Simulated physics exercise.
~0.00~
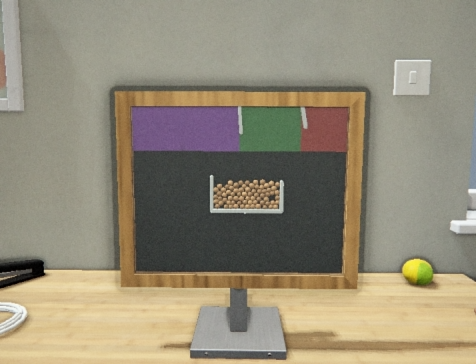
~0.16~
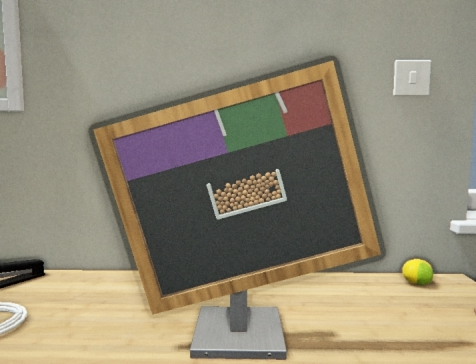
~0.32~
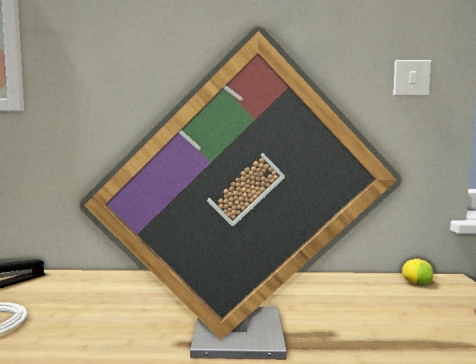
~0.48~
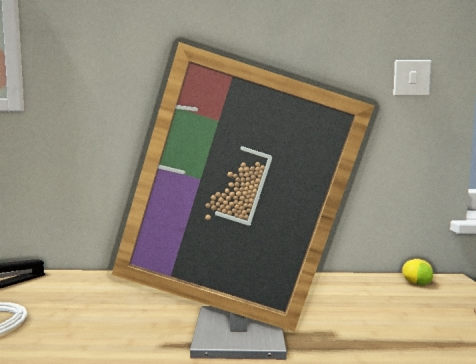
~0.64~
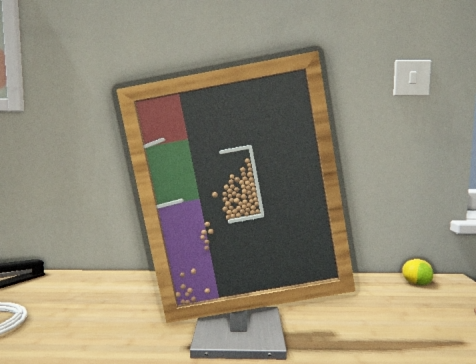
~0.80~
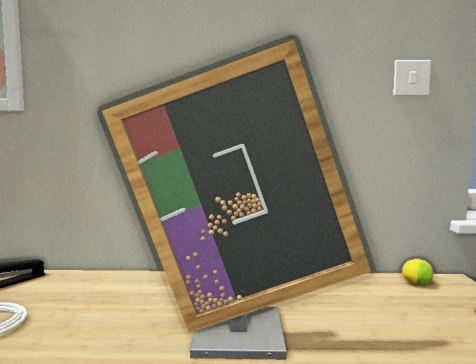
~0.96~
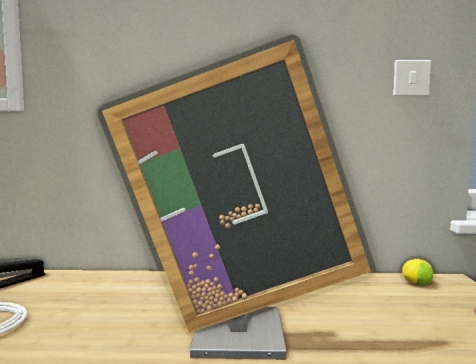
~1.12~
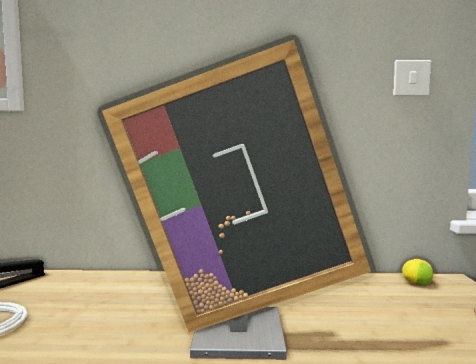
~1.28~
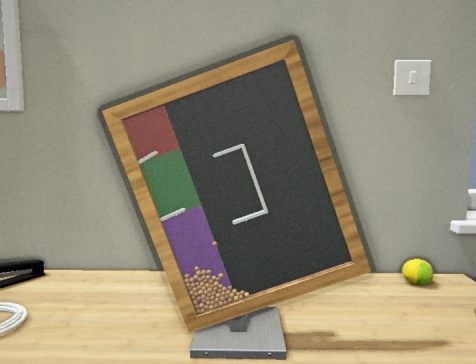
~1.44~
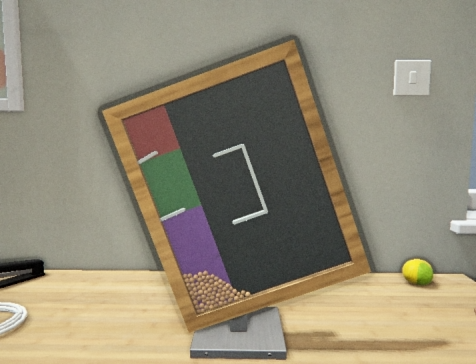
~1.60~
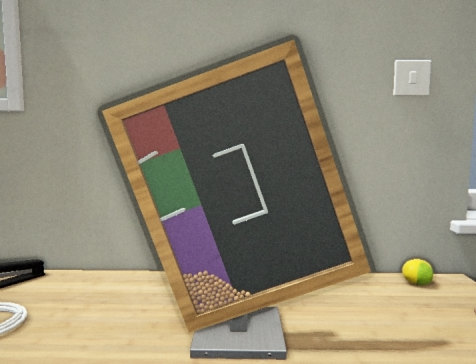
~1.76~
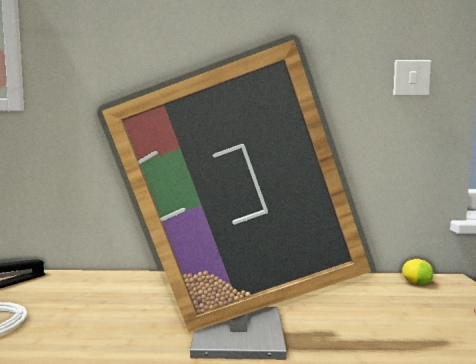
Wood-framed display case turning anticlockwise on its stand, wooden beads spilling from a central tray and settling mostly in the purple pocket.
